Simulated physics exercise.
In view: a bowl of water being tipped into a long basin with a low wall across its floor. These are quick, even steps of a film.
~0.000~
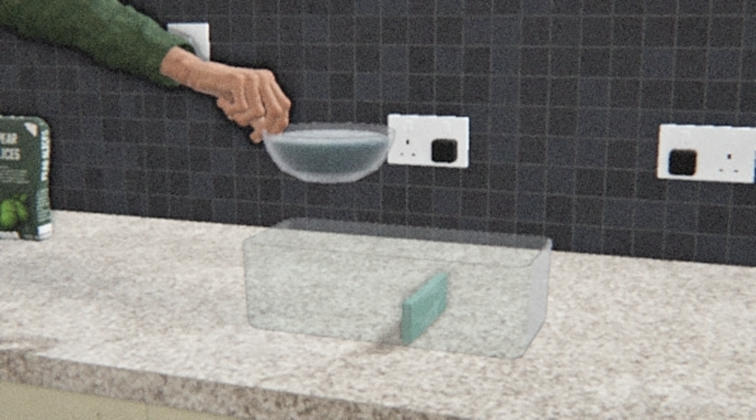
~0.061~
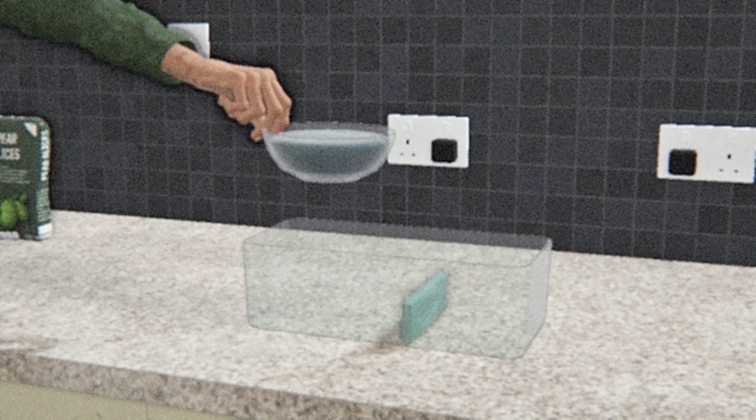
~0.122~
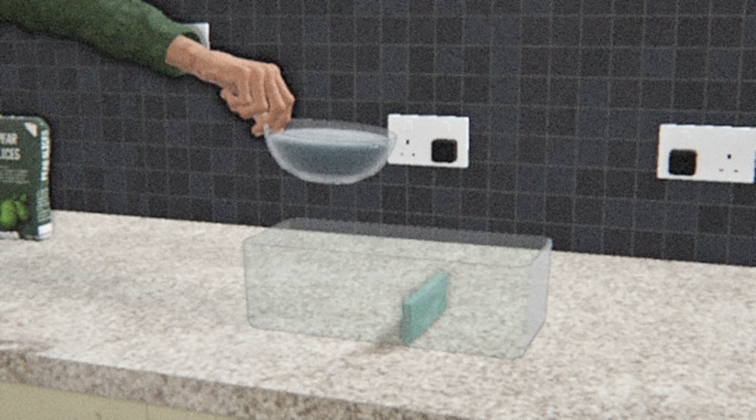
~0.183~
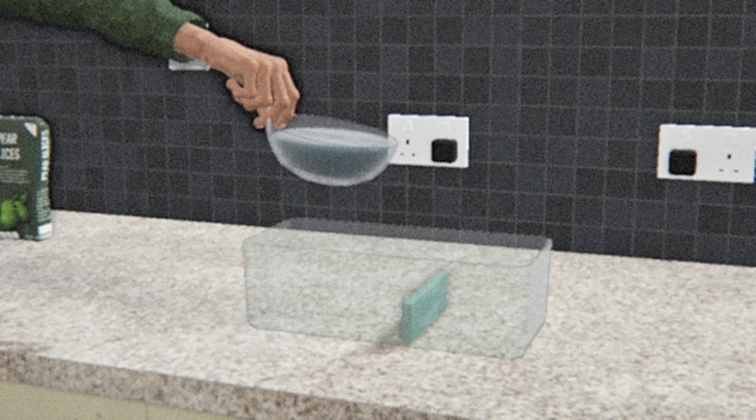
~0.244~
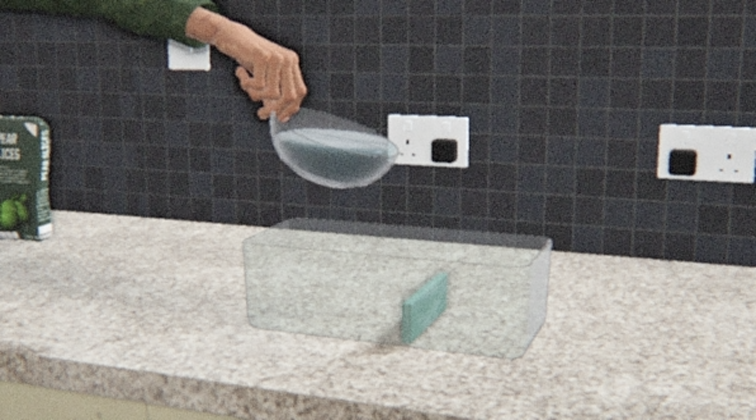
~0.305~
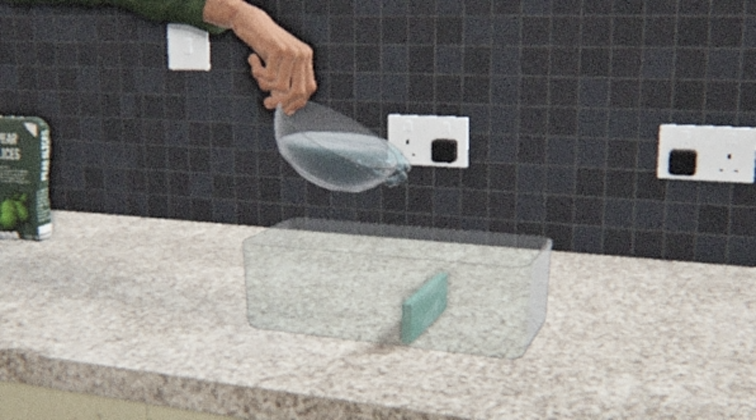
A hand tilts a clear bowl of water rightward above a long transparent basin.
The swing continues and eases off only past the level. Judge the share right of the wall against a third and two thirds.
In the end between a third and two thirds is right of the wall.
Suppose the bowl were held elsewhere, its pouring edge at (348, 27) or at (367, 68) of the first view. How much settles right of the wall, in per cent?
Roughly 20 per cent, and 40 per cent.
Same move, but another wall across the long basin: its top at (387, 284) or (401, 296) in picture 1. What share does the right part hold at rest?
In turn 90 and 75 in a hundred.
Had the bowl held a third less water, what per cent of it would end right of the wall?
Close to 35 per cent.
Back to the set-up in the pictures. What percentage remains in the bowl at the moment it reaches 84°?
Close to 10 per cent.
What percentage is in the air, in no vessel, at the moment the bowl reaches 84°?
Close to 20 per cent.
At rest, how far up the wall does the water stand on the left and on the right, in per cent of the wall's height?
Some 20 per cent left and 40 right.
A moment on, the bowl is tipped on its side and 9 per cent is still to pour, 25 is left of the wall and 47 right of it.
Next, the bowl is tipped right over and 0 per cent is still to pour, 47 is left of the wall and 52 right of it.
Then the bowl is tipped right over and 0 per cent is still to pour, 47 is left of the wall and 51 right of it.
Later the bowl is tipped right over and 0 per cent is still to pour, 47 is left of the wall and 51 right of it.
At rest 47 per cent lies left of the wall, 52 right of it and 1 outside.
